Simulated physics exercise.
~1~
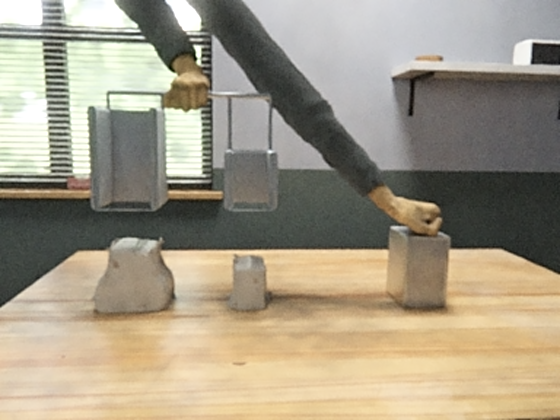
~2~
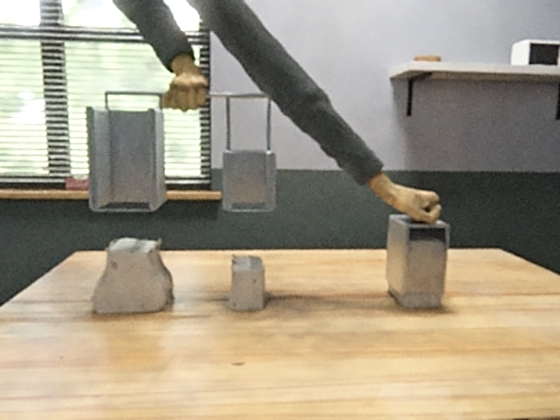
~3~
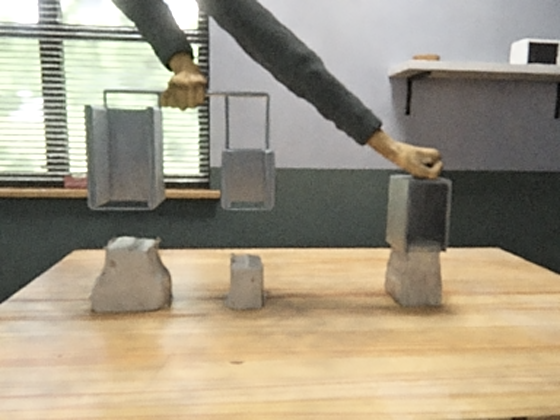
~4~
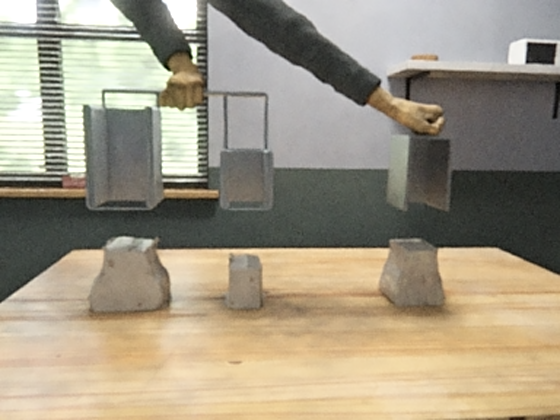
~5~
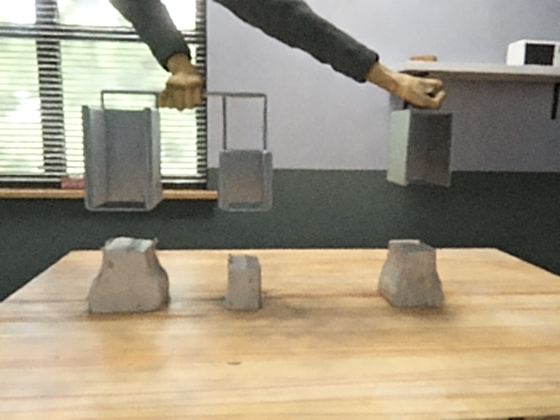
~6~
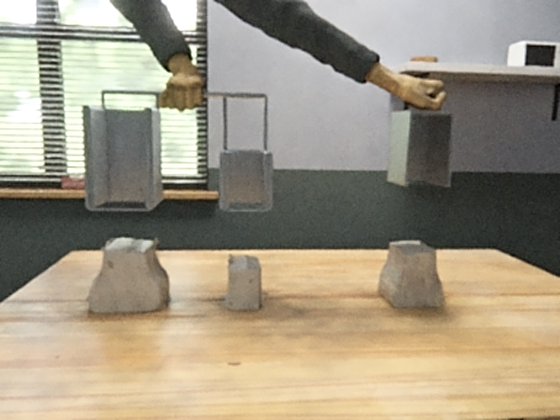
A hand on the right draws a grey metal tin straight up off a block of grey clay on a wooden table, then holds it still above, leaving the block standing, slightly slumped and wider at its base, beside two other blocks under raised tins held by another hand.
